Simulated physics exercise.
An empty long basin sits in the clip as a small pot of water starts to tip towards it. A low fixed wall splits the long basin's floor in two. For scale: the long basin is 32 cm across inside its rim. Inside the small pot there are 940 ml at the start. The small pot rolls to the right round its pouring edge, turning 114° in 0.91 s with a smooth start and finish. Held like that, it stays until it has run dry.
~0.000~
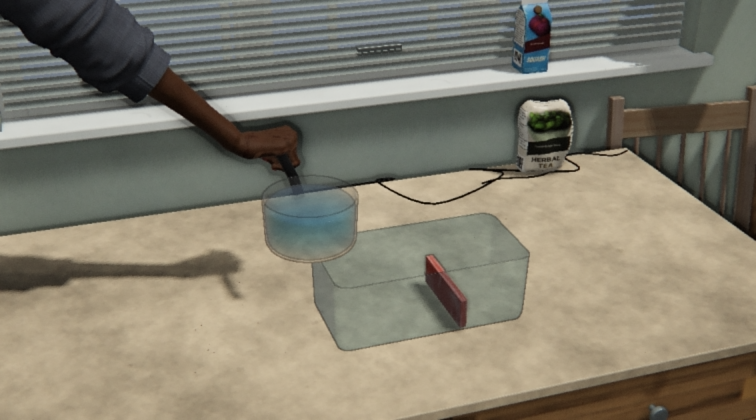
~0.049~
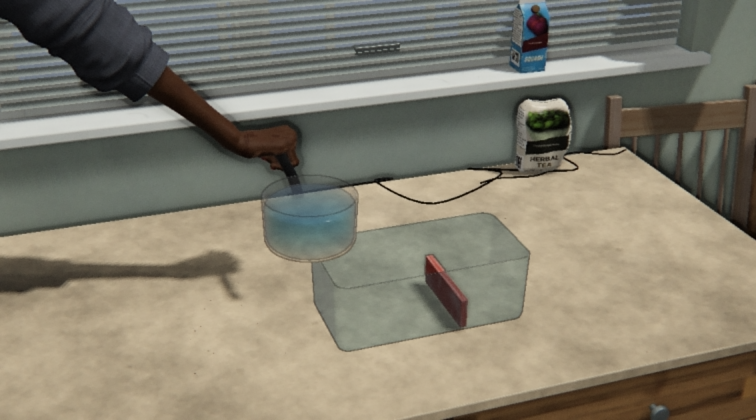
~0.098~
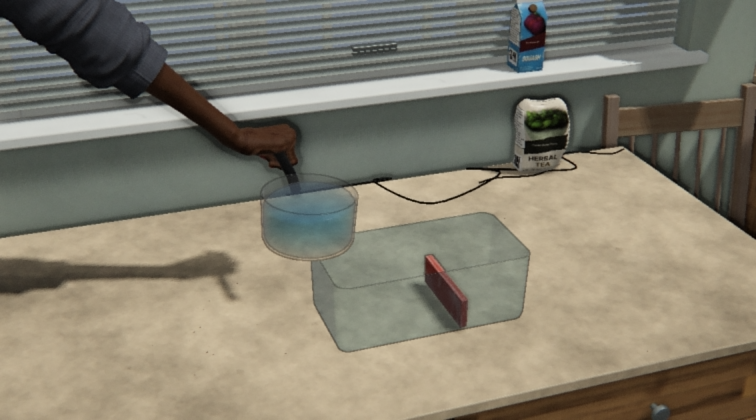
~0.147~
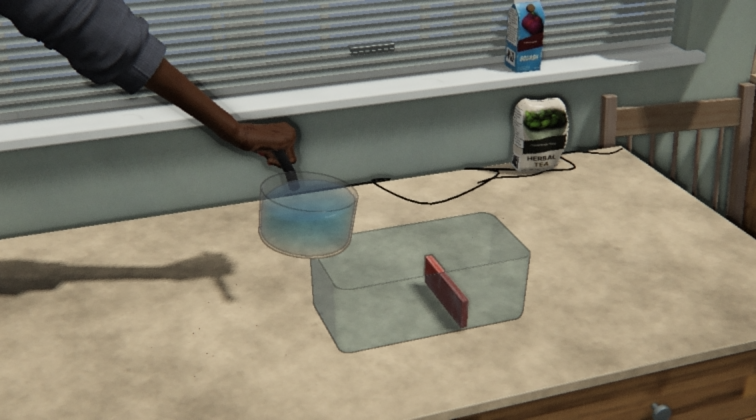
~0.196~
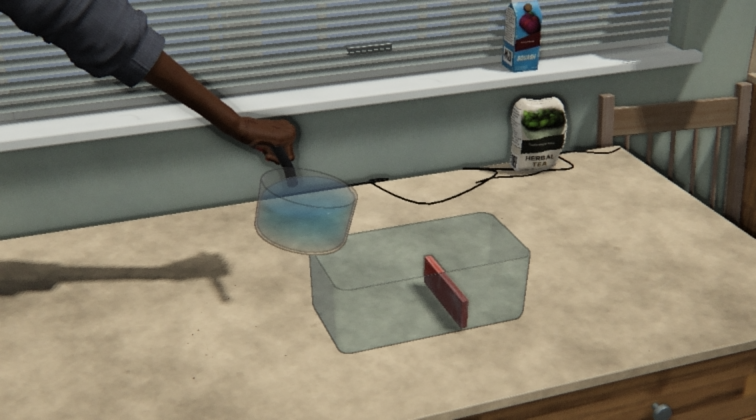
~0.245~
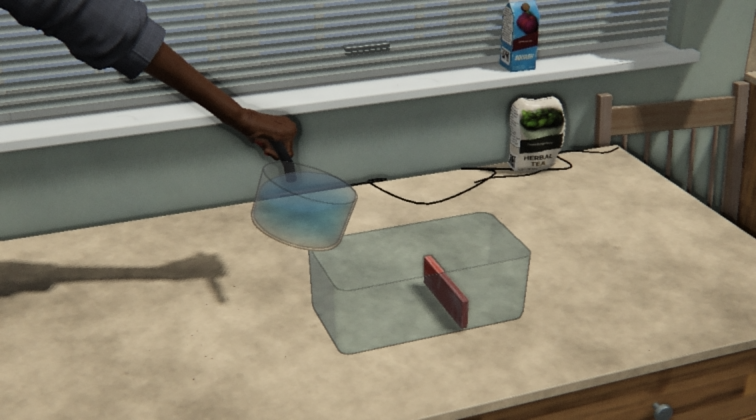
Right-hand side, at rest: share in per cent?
9 per cent.
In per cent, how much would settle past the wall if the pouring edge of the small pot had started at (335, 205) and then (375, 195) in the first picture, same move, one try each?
The first try gives 10 percent and the second 35 percent.
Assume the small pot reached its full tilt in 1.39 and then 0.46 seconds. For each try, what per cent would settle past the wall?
Respectively 5 and 10 %.
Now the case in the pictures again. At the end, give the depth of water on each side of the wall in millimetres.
Final reading - left some 26 mm, right some 6 mm.
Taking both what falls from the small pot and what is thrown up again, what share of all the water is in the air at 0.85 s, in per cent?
It comes to some 12 percent of the total.
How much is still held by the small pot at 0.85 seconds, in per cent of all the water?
Around 4 in a hundred.
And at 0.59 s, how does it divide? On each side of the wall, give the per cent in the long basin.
I'd say some 10 on the left and some 0 on the right.
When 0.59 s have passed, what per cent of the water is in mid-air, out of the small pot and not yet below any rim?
42 %.
By 0.59 s the tilt is 83° and 48 per cent is still to pour, 10 is left of the wall and 0 right of it.
By 0.85 s the tilt is 113° and 4 per cent is still to pour, 76 is left of the wall and 6 right of it.
By 1.12 s the tilt is 114° and 0 per cent is still to pour, 86 is left of the wall and 6 right of it.
By 1.41 s the tilt is 114° and 0 per cent is still to pour, 85 is left of the wall and 8 right of it.
At rest 84 per cent lies left of the wall, 9 right of it and 7 outside.
